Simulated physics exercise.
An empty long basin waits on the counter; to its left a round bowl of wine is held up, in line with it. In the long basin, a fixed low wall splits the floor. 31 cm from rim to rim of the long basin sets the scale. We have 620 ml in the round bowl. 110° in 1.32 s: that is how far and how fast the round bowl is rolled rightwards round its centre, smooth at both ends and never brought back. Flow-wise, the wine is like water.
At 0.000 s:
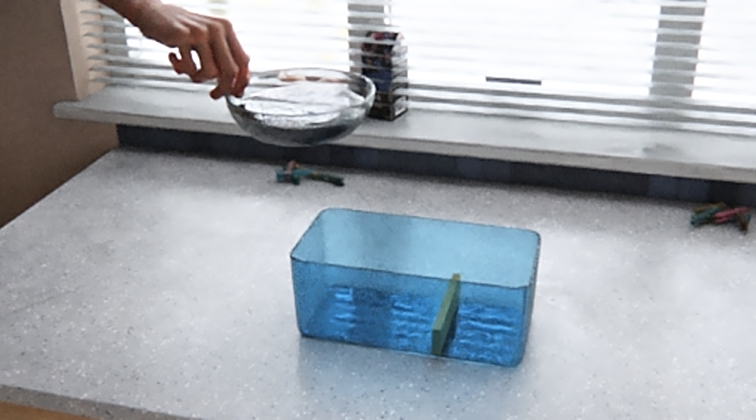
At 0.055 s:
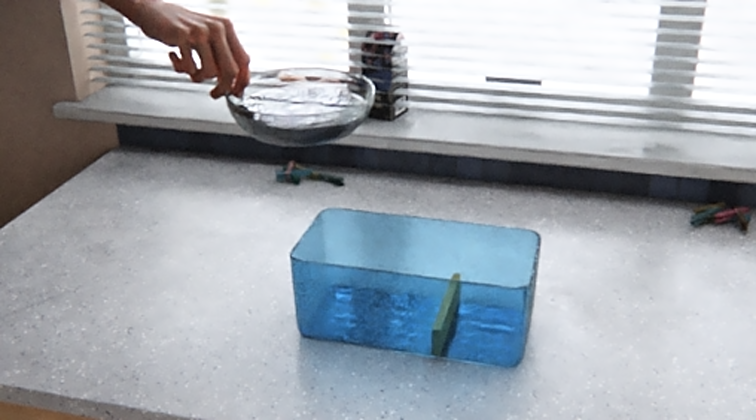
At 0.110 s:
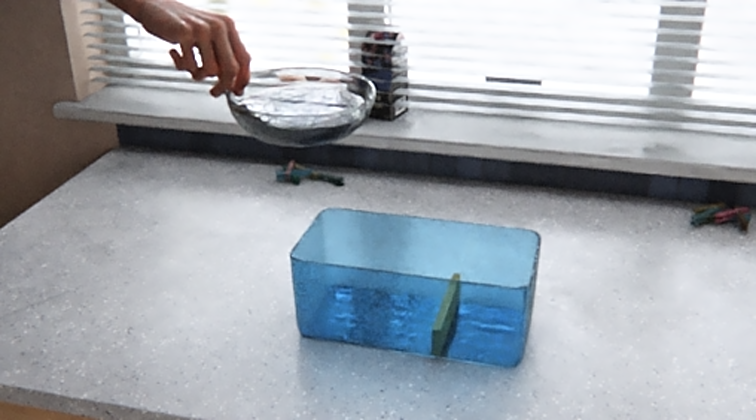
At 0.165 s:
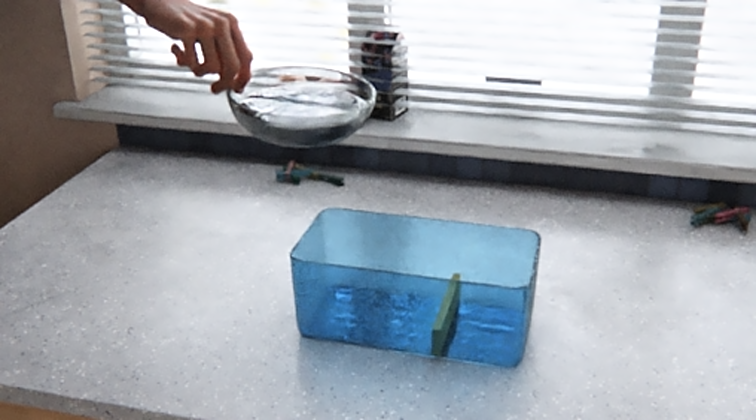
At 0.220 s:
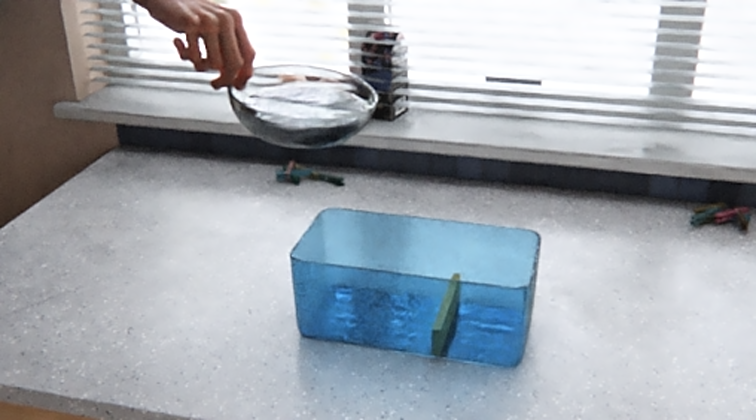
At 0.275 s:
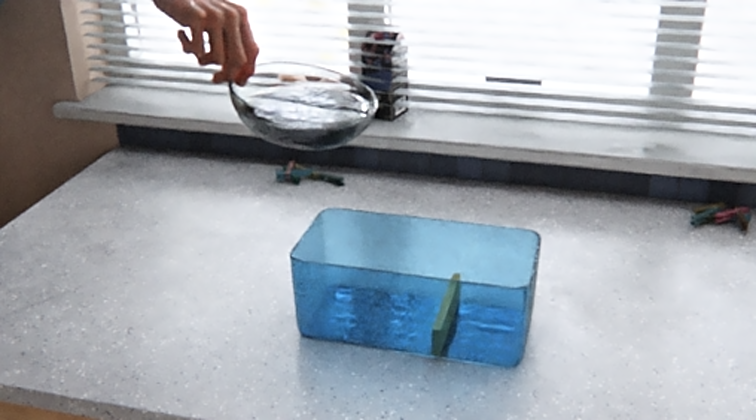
The clip shows a hand holding a clear round bowl of liquid above and left of a blue, translucent long basin with a green divider on a counter; the bowl stays nearly still, then tilts slightly to the right.
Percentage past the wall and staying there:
6 percent.
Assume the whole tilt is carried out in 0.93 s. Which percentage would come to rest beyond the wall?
Then it comes to around 5 per cent.
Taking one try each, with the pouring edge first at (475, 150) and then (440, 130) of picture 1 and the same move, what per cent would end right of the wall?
Result: 80 per cent, then 75 per cent.
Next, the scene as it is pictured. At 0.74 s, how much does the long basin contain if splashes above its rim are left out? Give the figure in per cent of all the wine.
About 30 per cent.
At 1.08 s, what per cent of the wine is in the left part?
Left share: Approx. 92 %.
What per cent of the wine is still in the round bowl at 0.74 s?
Near 28 in a hundred.
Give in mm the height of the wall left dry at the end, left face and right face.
Left: Roughly 20 mm; right: Roughly 38 mm.
By 0.74 s the tilt is 65° and 28 per cent is still to pour, 29 is left of the wall and 0 right of it.
By 1.08 s the tilt is 101° and 0 per cent is still to pour, 92 is left of the wall and 5 right of it.
By 1.43 s the tilt is 110° and 0 per cent is still to pour, 93 is left of the wall and 6 right of it.
By 1.82 s the tilt is 110° and 0 per cent is still to pour, 93 is left of the wall and 6 right of it.
At rest 93 per cent lies left of the wall, 6 right of it and 1 outside.
